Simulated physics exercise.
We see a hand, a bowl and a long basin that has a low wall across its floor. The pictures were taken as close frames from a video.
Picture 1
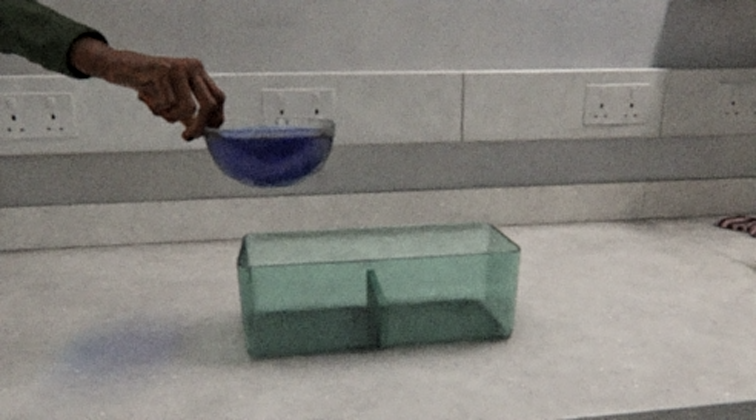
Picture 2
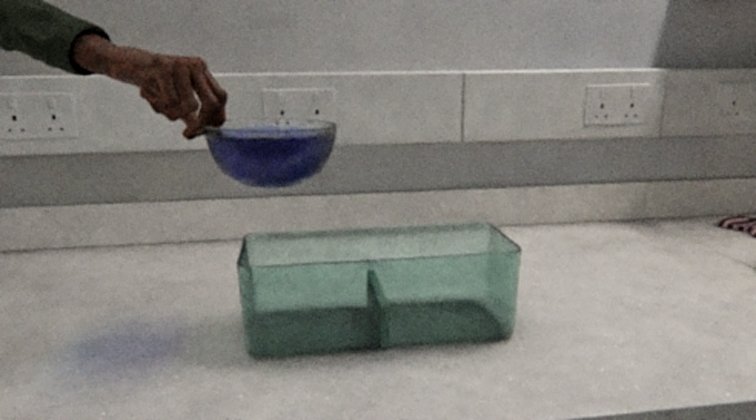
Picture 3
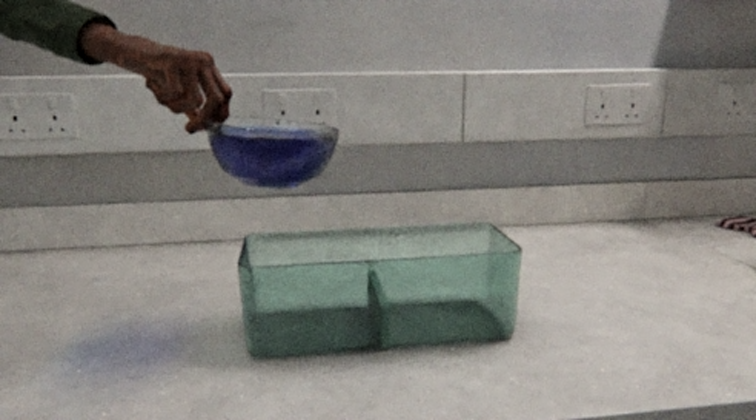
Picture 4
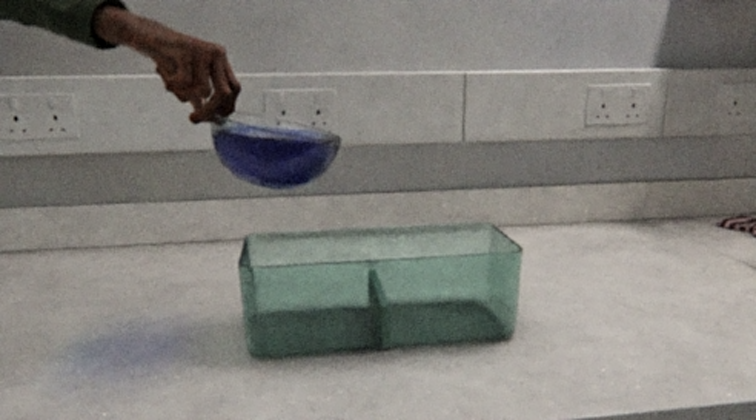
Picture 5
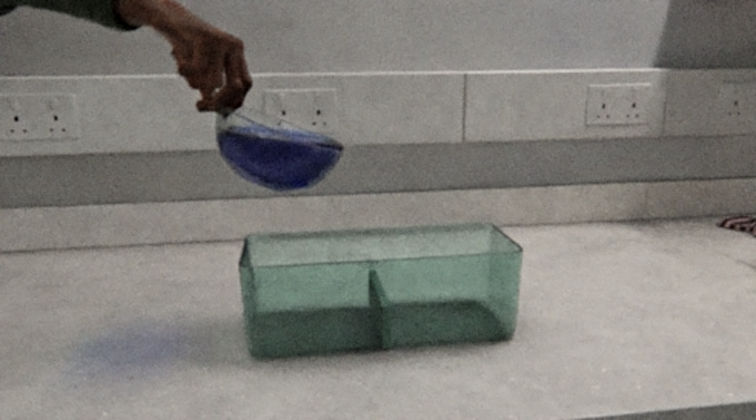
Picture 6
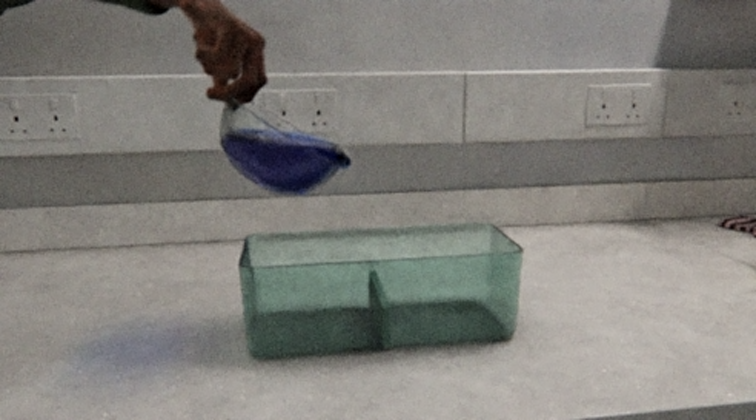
On a pale countertop against a grey wall with white power sockets, the view is level and steady from the front. A hand in a dark green sleeve holds a clear bowl of blue liquid at upper left, above a long, green-tinted transparent basin with a low dividing wall. The hand shifts slightly right and rises, tilting the bowl rightward, and the liquid reaches its lowered right rim.
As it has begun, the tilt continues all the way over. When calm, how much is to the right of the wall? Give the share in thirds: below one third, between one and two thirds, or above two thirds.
Middle range.
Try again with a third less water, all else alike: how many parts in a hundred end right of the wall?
25 per cent.
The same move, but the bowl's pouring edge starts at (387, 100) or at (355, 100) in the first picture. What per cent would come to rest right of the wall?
Roughly 85 % and 70 %.
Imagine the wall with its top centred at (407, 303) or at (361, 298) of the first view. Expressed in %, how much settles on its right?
First try close to 35 percent, second try close to 60 percent.
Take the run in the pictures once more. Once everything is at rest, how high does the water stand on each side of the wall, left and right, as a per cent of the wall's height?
Left near 30; right near 30.
A moment on, the tilt is 97° and 11 per cent is still to pour, 22 is left of the wall and 34 right of it.
Next, the tilt is 103° and 0 per cent is still to pour, 52 is left of the wall and 41 right of it.
Then the tilt is 103° and 0 per cent is still to pour, 53 is left of the wall and 42 right of it.
Later the tilt is 103° and 0 per cent is still to pour, 54 is left of the wall and 42 right of it.
At rest 54 per cent lies left of the wall, 42 right of it and 4 outside.
